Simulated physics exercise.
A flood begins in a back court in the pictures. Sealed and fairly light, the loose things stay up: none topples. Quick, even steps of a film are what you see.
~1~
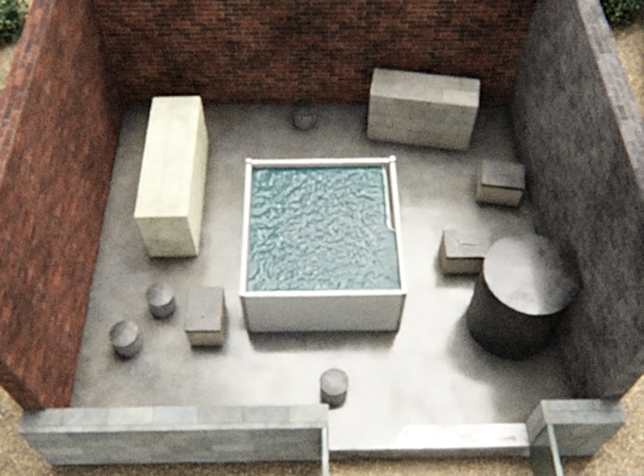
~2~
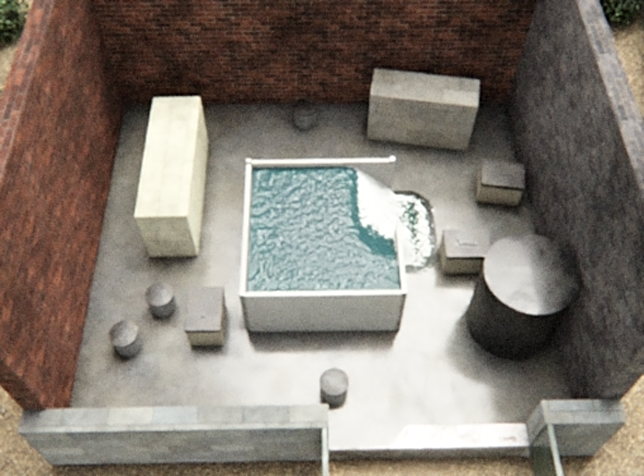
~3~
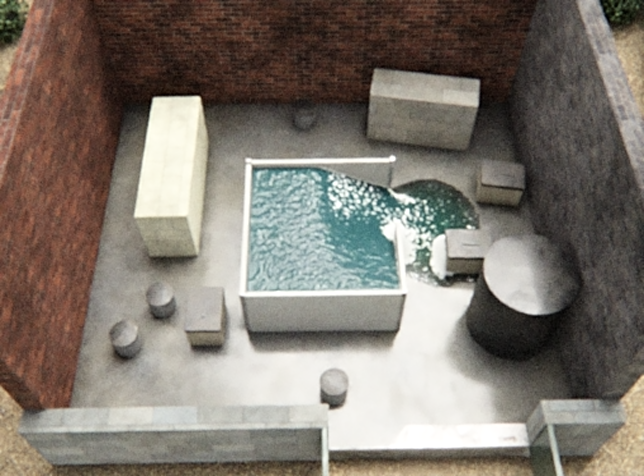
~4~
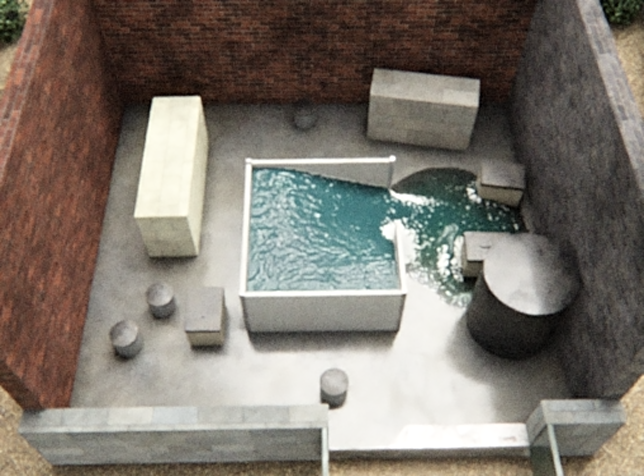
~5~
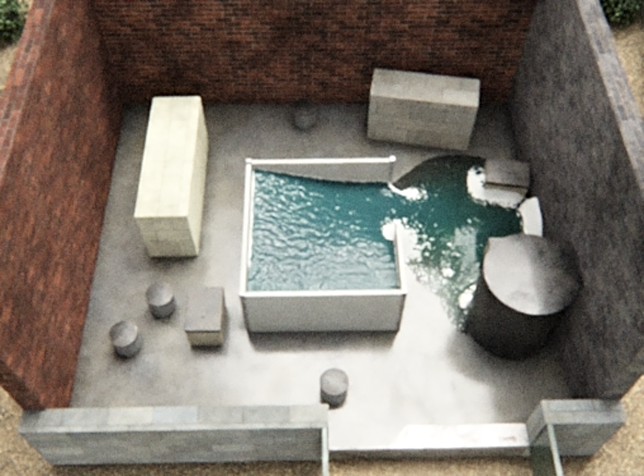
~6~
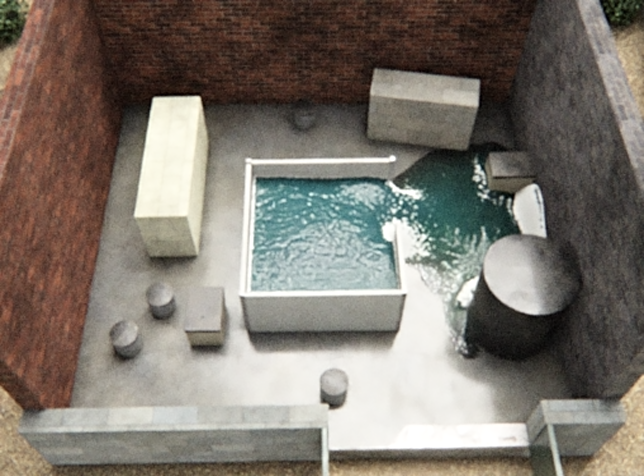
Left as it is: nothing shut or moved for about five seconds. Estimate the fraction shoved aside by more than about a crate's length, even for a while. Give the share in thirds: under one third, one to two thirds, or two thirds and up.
One to two thirds.
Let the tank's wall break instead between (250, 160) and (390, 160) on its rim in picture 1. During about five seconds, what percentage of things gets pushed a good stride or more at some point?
I make it 100 per cent.
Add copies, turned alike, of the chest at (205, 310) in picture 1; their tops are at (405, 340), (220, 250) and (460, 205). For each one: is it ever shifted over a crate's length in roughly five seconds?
Per listing: Cleared out, largely stays, cleared out.
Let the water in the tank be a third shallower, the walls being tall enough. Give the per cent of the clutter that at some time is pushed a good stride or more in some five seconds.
Estimate: Around 40 in a hundred.
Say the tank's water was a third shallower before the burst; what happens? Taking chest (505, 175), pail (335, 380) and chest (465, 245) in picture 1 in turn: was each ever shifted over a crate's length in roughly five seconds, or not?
Taking them as listed, the first reached the mark, the second stopped before it and the third reached the mark.
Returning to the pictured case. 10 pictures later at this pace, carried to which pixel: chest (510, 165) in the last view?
Near (494, 79).
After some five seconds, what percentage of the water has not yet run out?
My figure is 94 per cent.
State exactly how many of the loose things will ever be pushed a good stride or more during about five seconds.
I make it 3 of them.
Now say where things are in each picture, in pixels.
The first frame shows a chest at (467, 243), on the bottom; a chest at (503, 174) rests on the ground; 0 of 7 have shifted.
The second frame shows a chest at (467, 243), on the bottom; a chest at (503, 174) rests on the ground; 0 of 7 have shifted.
The third frame shows a chest at (470, 243) rests on the ground; a chest at (503, 174), on the bottom; 0 of 7 have shifted.
The fourth frame shows a chest at (489, 246) rests on the ground, close to its start; a chest at (503, 174), on the bottom; 1 of 7 have shifted.
The fifth frame shows a chest at (513, 252), on the bottom, a stride from its start; a chest at (508, 172), on the bottom, close to its start; 2 of 7 have shifted.
In the sixth frame, a chest is out of sight; a chest at (512, 164), on the bottom, close to its start; 2 of 7 have shifted.
A moment on, 1 of 7 are well off their spots; 2 afloat.
Next, 2 of 7 are well off their spots; 2 afloat.
Later, 2 of 7 are well off their spots; 2 afloat.
In the end, 3 of 7 are well off their spots, and 3 have been at some point; 2 afloat.
